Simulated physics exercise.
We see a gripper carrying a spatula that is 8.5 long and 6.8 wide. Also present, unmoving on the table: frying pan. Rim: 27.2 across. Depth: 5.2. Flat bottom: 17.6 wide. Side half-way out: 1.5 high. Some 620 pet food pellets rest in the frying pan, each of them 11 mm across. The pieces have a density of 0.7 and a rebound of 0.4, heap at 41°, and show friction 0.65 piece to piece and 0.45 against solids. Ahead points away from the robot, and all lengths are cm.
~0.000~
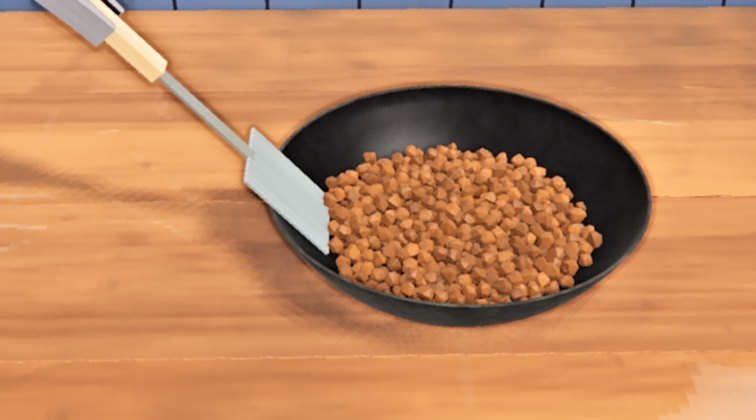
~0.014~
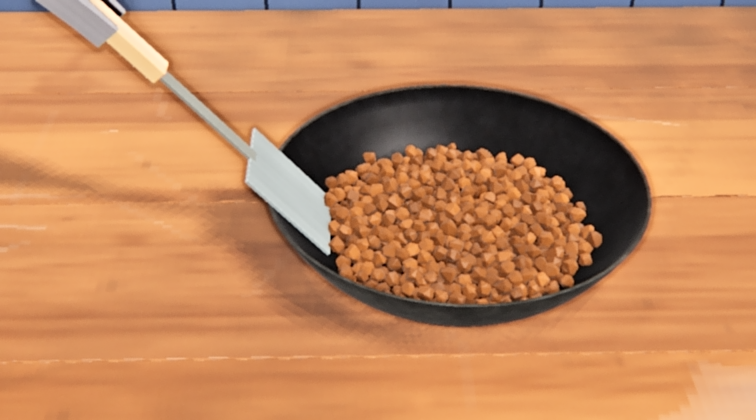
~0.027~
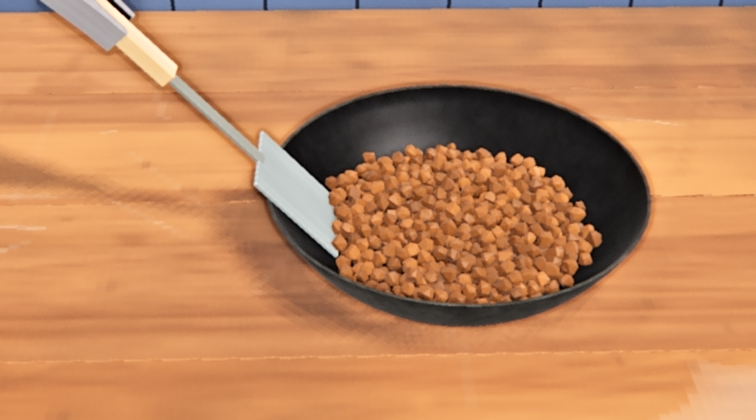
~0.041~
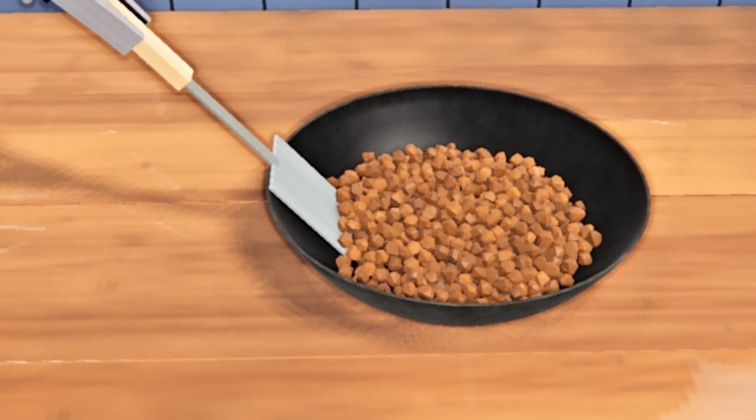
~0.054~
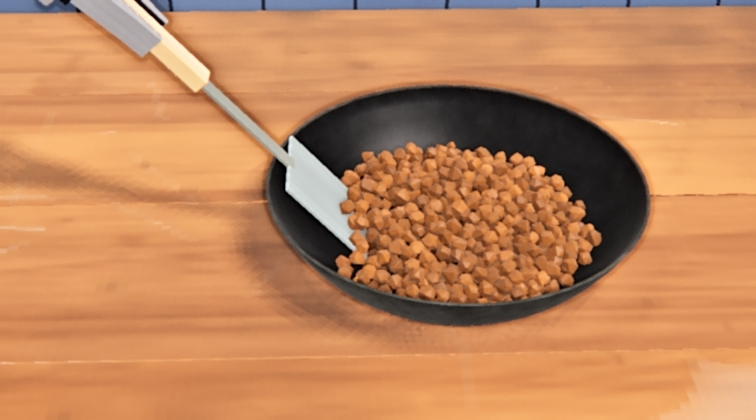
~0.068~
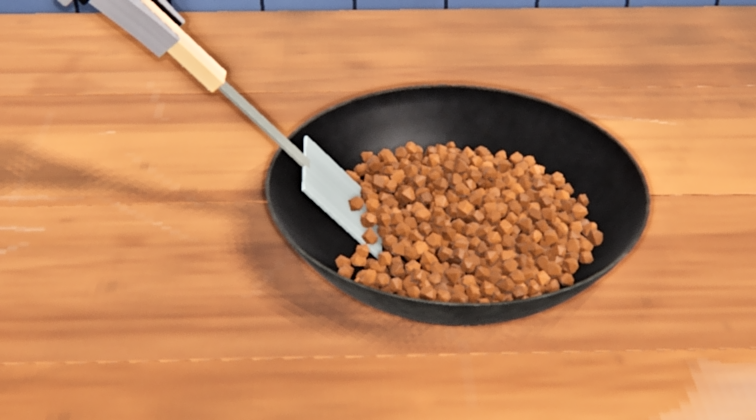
In the video, a gripper holds a spatula at the left side of a black frying pan filled with small brown pellets, then slides the blade a short way right into the pile, nudging the nearest pellets.
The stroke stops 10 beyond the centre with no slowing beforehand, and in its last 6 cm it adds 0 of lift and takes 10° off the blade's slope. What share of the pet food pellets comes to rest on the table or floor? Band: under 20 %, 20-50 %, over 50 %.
Under 20 %.
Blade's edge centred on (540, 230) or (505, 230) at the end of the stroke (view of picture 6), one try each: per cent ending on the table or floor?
Respectively about 0 and 0 percent end on the table or floor.
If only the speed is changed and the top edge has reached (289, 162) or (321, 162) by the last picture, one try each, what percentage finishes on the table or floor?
Near 10 per cent in the first try and near 15 per cent in the second.
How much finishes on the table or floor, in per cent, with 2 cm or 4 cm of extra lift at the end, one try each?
First try around 20 percent, second try around 20 percent.
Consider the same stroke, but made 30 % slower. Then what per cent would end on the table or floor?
The share on the table or floor would be about 15 percent.
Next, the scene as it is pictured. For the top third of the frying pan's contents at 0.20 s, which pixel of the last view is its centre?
(539, 196).
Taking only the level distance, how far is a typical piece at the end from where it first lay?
Level distance of around 4 cm.
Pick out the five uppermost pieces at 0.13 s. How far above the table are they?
Height: Approx. 5 cm.
After 0.13 s, sloping 50°, highest piece 5 above the table; 618 in the frying pan.
After 0.20 s, sloping 47°, highest piece 6 above the table; 618 in the frying pan.
After 0.43 s, sloping 40°, highest piece 7 above the table; 543 in the frying pan, 68 on the table or floor, 7 on the blade or in flight.
After 1.48 s, sloping 40°, highest piece 6 above the table; 542 in the frying pan, 76 on the table or floor.
At rest, 542 in the frying pan, 76 on the table or floor. That is 12 % on the table or floor.
